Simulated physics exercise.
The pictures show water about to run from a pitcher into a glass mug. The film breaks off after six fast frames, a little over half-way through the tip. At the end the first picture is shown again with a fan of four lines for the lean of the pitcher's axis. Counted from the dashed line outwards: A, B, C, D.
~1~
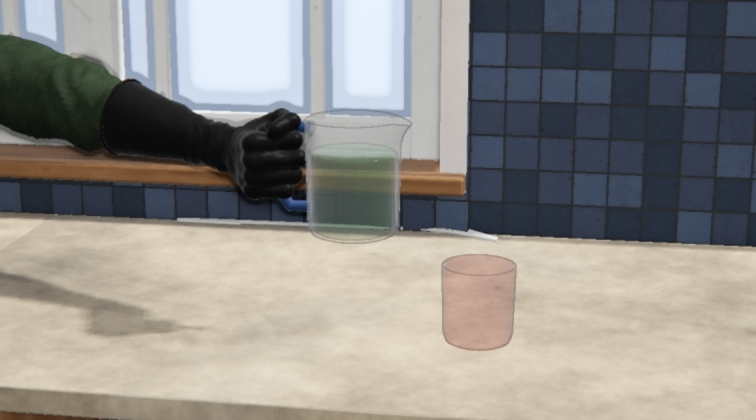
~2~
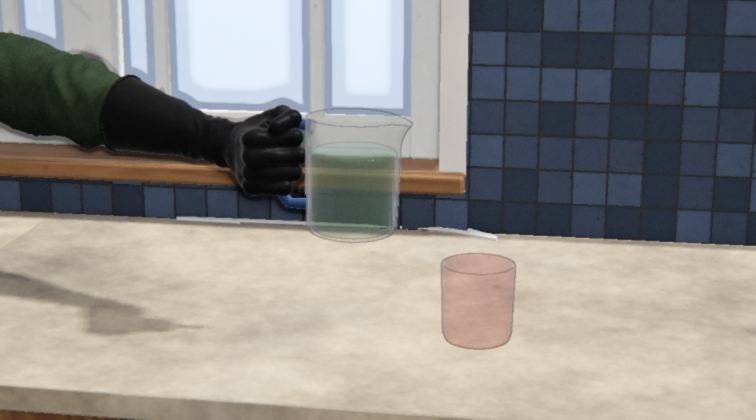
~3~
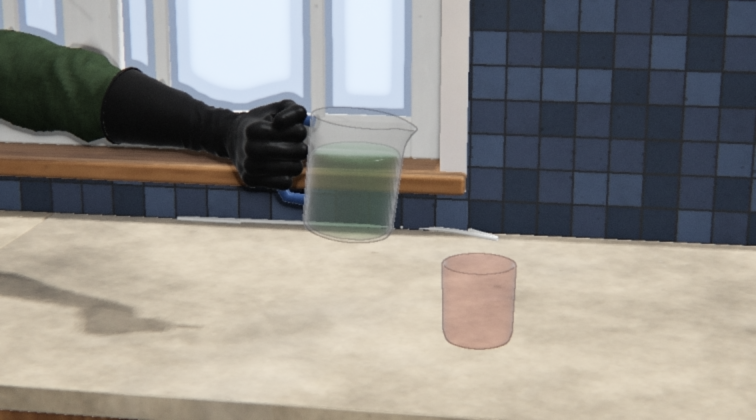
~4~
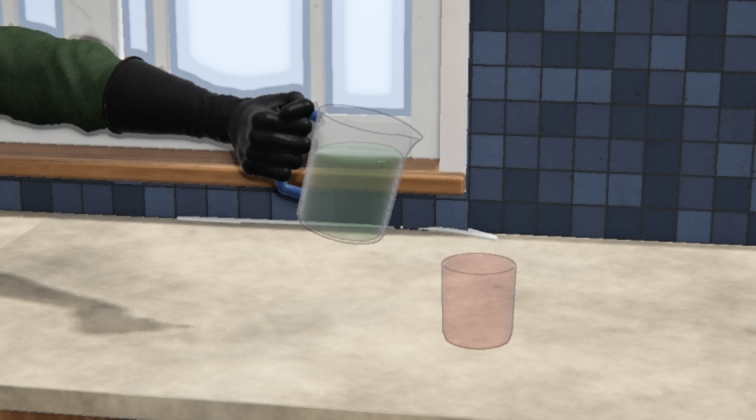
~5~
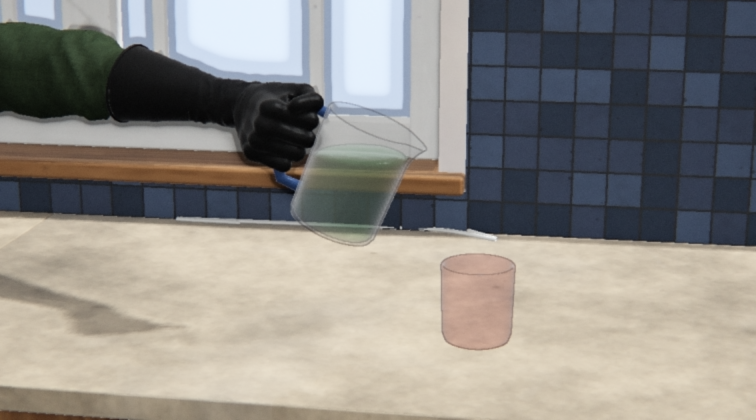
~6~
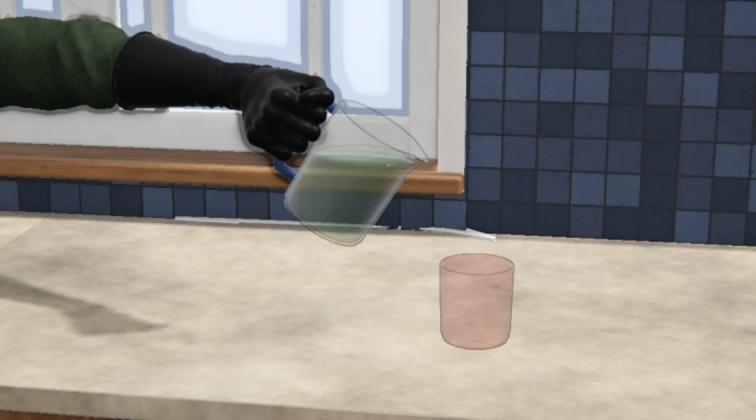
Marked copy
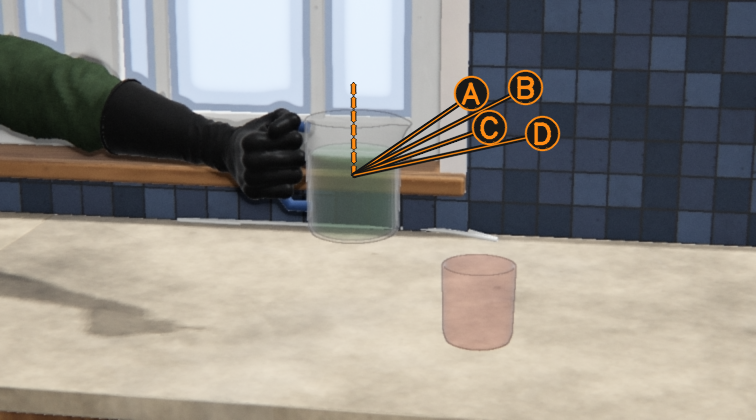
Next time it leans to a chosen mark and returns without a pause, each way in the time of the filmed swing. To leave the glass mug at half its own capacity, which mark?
Take B.
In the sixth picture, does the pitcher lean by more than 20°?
Yes, it does.
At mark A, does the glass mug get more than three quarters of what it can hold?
No, less.
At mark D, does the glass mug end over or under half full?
Over.
In orange, A at (457, 104); B at (510, 96); C at (472, 133); D at (525, 137).
Choosing A, the glass mug ends with about 29 % of what it can hold.
Choosing B, the glass mug ends with about 49 % of what it can hold.
Choosing C, the glass mug ends with about 70 % of what it can hold.
Choosing D, the glass mug ends with about 91 % of what it can hold.
